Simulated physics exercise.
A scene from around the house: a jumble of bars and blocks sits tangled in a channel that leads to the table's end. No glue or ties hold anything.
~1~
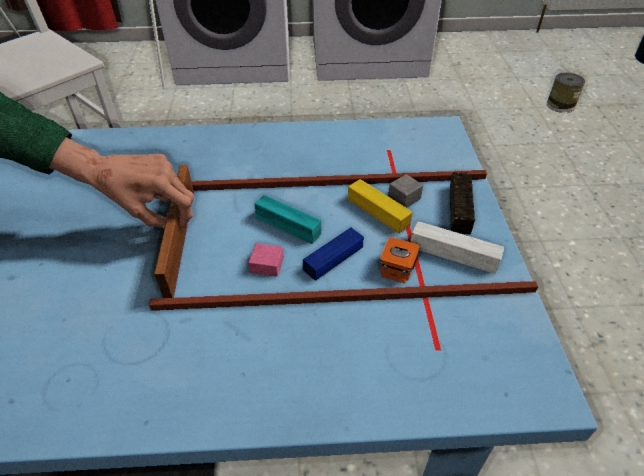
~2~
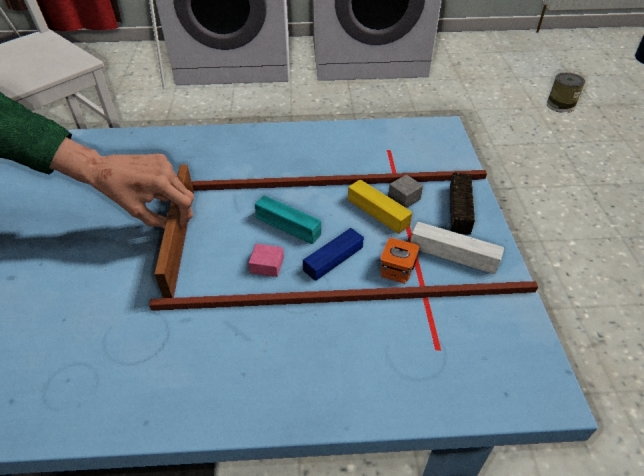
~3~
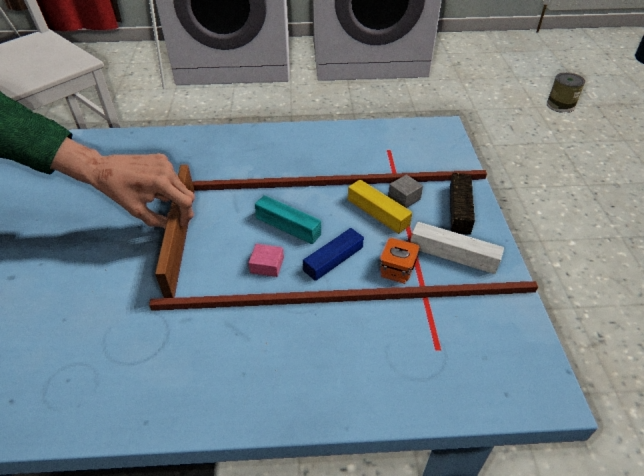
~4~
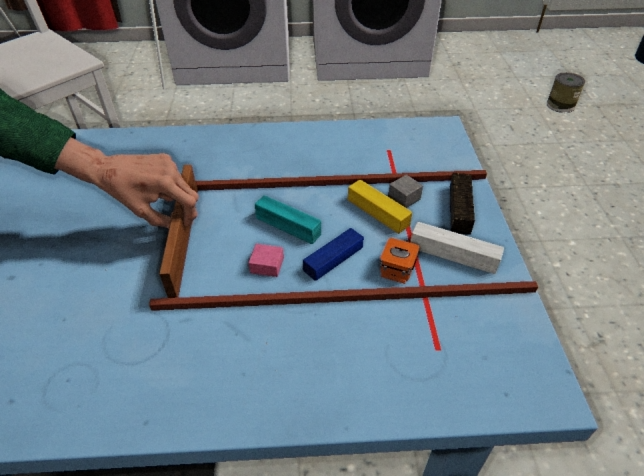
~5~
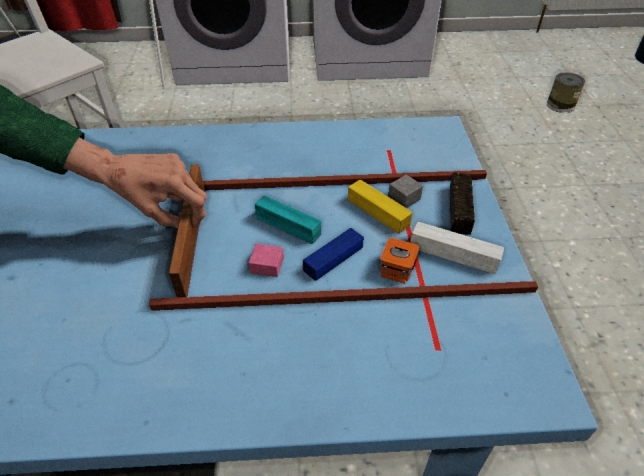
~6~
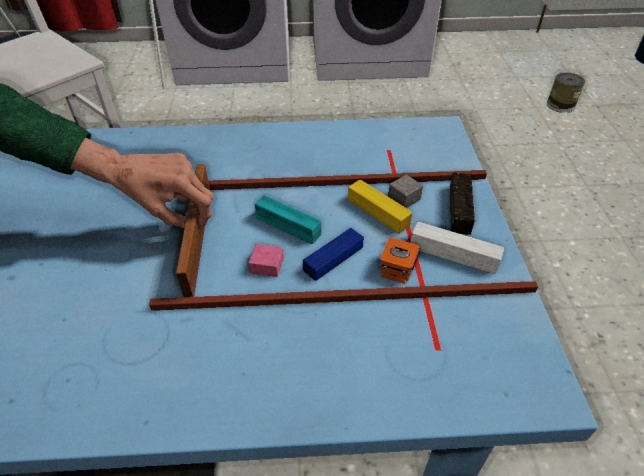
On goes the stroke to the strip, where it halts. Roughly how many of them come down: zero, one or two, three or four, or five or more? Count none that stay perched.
The push clears off nothing whatsoever.
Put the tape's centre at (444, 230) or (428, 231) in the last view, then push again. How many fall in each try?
On the floor, 1 then 1.
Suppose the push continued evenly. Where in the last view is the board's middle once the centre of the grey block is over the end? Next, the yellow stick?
The grey block gives roughly (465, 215), the yellow stick roughly (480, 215).
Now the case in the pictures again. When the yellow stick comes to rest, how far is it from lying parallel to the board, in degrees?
Misalignment: Close to 25°.
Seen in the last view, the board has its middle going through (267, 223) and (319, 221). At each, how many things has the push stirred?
Answer - first 2, then 3.
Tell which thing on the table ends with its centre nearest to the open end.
Result: The white bar.
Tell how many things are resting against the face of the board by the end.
Counting them up gives 2.
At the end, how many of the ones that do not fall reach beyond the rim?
It would come to 1.
Soon after, none off yet; black bar at rest near (461, 203); white bar at rest near (456, 247); grey block at rest near (405, 192).
In the end, the number that fall off is zero.
